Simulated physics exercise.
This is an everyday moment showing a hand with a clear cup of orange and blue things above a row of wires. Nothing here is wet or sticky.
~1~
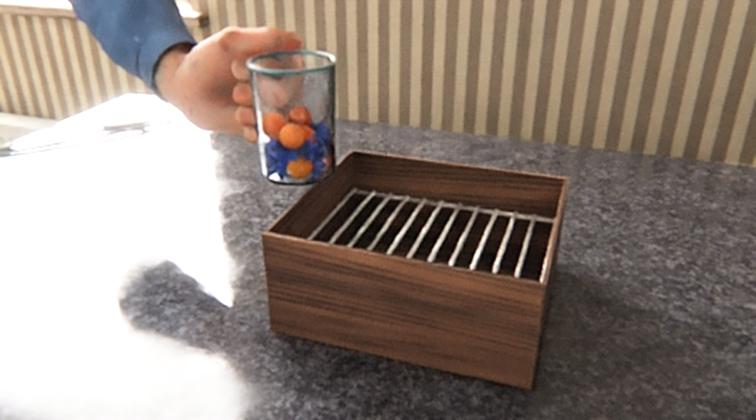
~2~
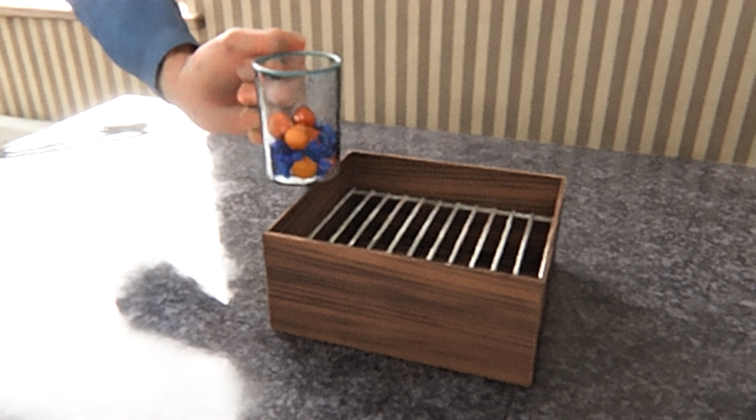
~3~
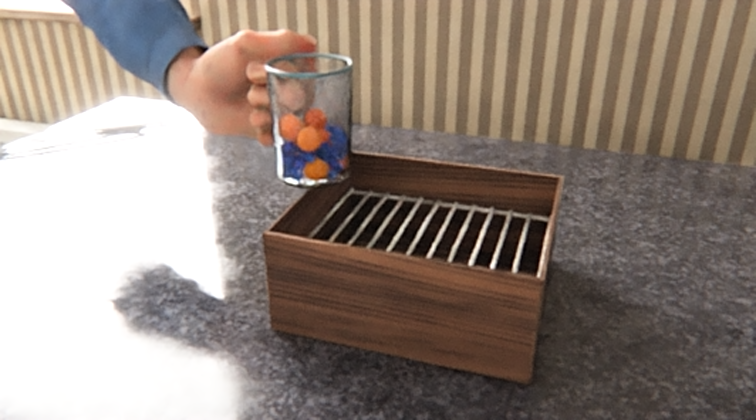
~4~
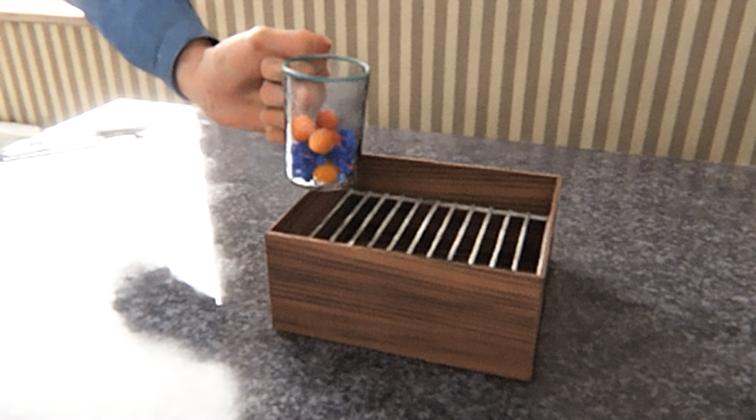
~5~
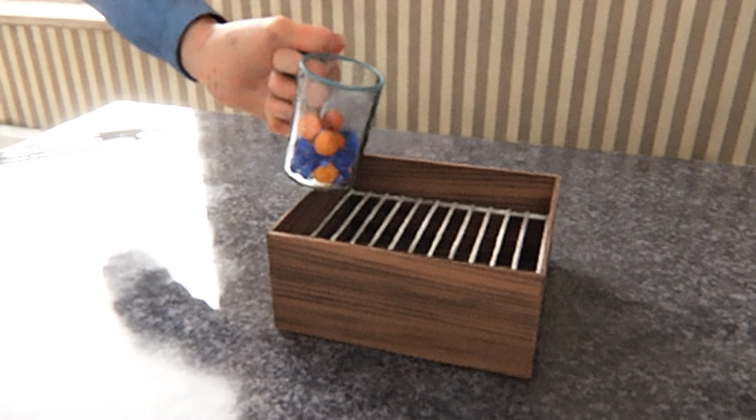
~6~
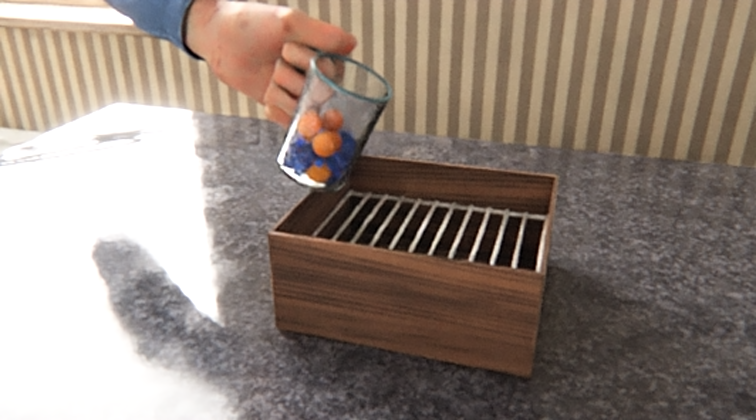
The video shows a hand holding a clear cup of orange balls and small blue pieces beside a wooden box with a wire rack inside; the hand moves the cup slightly right, then tilts it toward the right.
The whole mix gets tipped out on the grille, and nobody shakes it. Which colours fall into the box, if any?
For orange: Retained above. Blue: Through the grille.
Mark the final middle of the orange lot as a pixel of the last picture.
Close to (436, 235).
Then, 0.48 s later than the last frame, orange ones, every one in the cup; blue ones, every one in the cup.
Then, 0.91 s later than the last frame, orange ones, almost all in the cup, about a tenth on or over the wires; blue ones, every one in the cup.
Then, 1.27 s later than the last frame, orange ones, every one on or over the wires; blue ones, about a tenth in the cup, roughly a third on or over the wires, roughly two thirds under the rack.
When it is over, orange ones, every one on the wires, not one under the rack; blue ones, every one under the rack.
